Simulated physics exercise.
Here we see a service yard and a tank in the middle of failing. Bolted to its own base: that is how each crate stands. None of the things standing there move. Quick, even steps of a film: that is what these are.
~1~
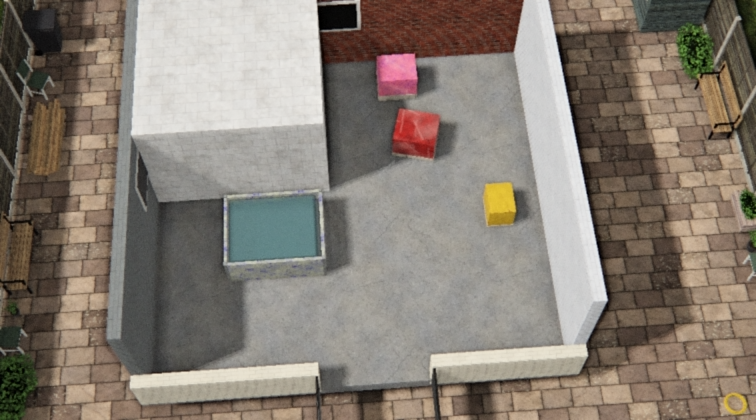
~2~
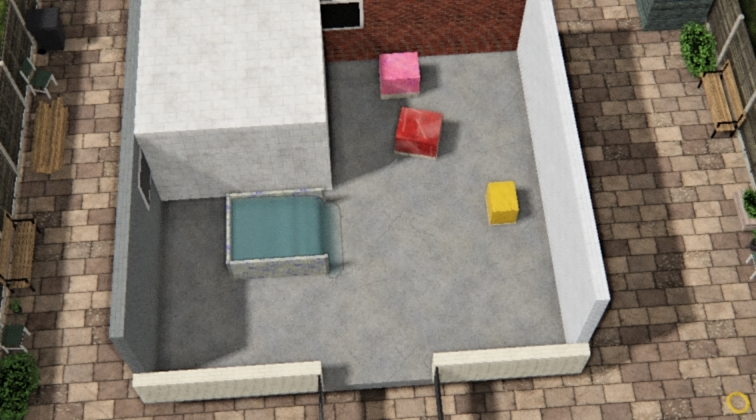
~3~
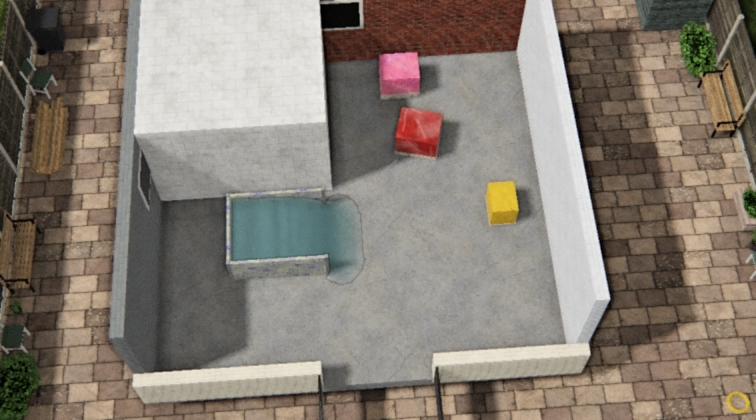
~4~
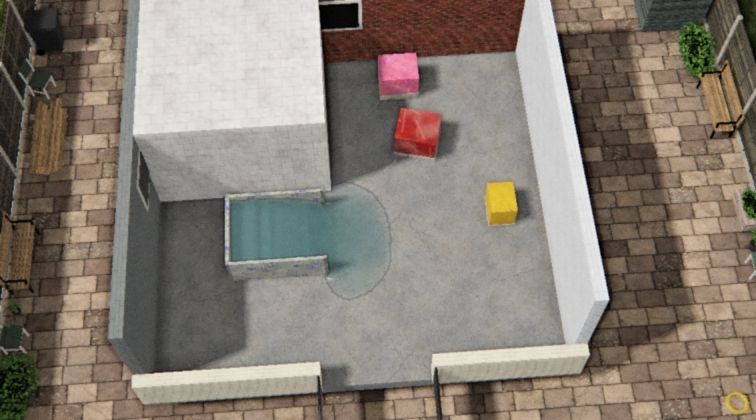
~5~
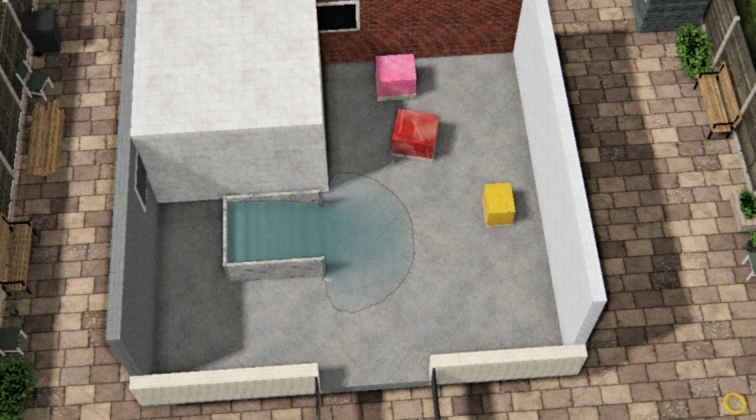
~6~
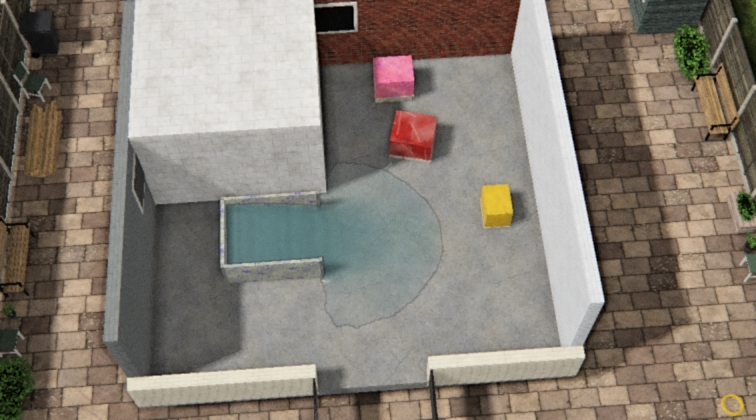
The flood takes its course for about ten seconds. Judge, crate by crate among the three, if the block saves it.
In order: The red crate will have water on it, the yellow crate will have water on it, the pink crate will have no water on it.
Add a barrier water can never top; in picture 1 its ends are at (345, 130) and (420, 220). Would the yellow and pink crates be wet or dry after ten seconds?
Each crate - yellow crate: Flooded; pink crate: Not flooded.
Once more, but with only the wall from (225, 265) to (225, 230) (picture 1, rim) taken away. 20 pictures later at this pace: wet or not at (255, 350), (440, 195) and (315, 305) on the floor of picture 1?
Taken in turn, that's reached, not reached, and finally reached.
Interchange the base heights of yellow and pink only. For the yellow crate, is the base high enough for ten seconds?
With the swap, the yellow crate is flooded.
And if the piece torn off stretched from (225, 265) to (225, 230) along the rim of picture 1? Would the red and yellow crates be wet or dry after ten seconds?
As I see it, red stays clear and yellow is doused.
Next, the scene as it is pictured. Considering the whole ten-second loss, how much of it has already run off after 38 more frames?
Roughly 35 per cent.
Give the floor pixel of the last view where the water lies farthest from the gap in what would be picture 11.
I'd go with roughly (545, 259).
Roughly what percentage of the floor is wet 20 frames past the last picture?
By my count, 55 percent.
A moment on, water covers 35 % of the floor; the red crate water round its plinth, the yellow crate water round its plinth, the pink crate not reached.
Next, water covers 45 % of the floor; the red crate water round its plinth, the yellow crate water round its plinth, the pink crate water round its plinth.
Then, water covers 55 % of the floor; the red crate water round its plinth, the yellow crate water round its plinth, the pink crate water round its plinth.
Later, water covers 65 % of the floor; the red crate water round its plinth, the yellow crate water round its plinth, the pink crate water round its plinth.
In the end, water covers 90 % of the floor; the red crate was topped, the yellow crate was topped, the pink crate stayed above the water.
